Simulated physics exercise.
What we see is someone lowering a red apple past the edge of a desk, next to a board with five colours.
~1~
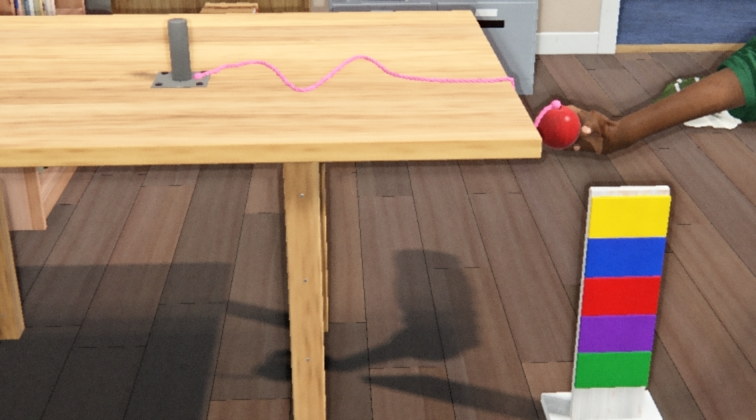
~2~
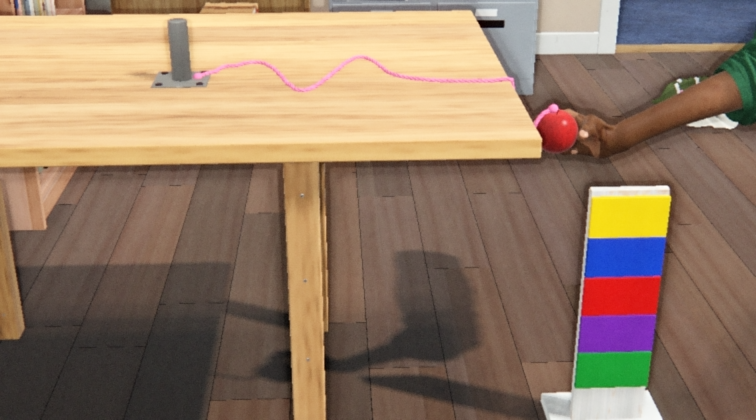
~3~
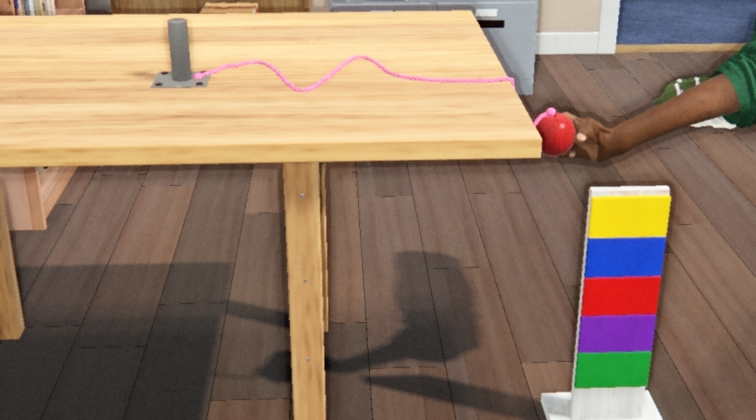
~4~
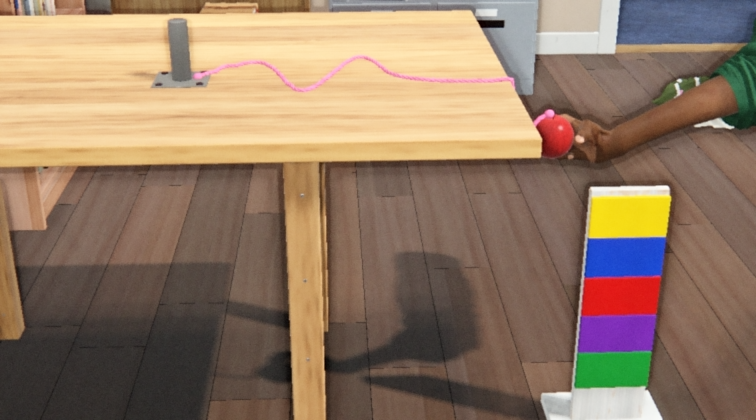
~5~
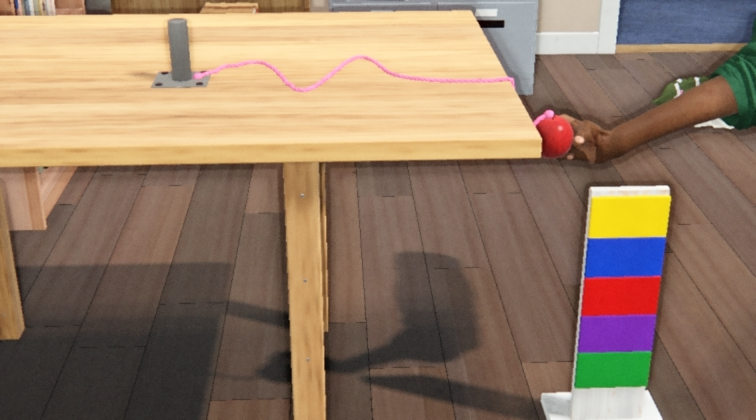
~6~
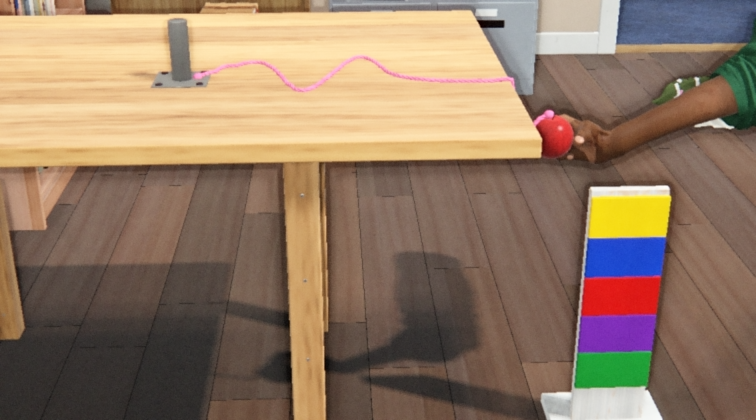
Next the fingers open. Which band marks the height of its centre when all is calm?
The green one.
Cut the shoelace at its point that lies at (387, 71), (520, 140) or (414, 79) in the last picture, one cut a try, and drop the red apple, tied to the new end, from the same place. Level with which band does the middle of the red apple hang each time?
One after the other, above them all; purple; yellow.
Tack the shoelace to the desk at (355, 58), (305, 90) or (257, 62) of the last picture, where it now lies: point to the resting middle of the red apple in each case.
Try by try, around (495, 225), (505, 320) and (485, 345).
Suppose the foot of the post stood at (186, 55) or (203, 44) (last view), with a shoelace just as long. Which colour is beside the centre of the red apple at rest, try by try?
In that order: Green; green.
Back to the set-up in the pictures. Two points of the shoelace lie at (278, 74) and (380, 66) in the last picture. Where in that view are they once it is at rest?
They go to (332, 77) and to (504, 141).
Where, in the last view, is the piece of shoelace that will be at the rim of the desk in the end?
That spot is around (351, 60).
Soon after, apple near (459, 323); level with purple.
Then, apple near (511, 372); level with green.
At rest, apple near (479, 376); level with green. The shoelace holds its middle at green.
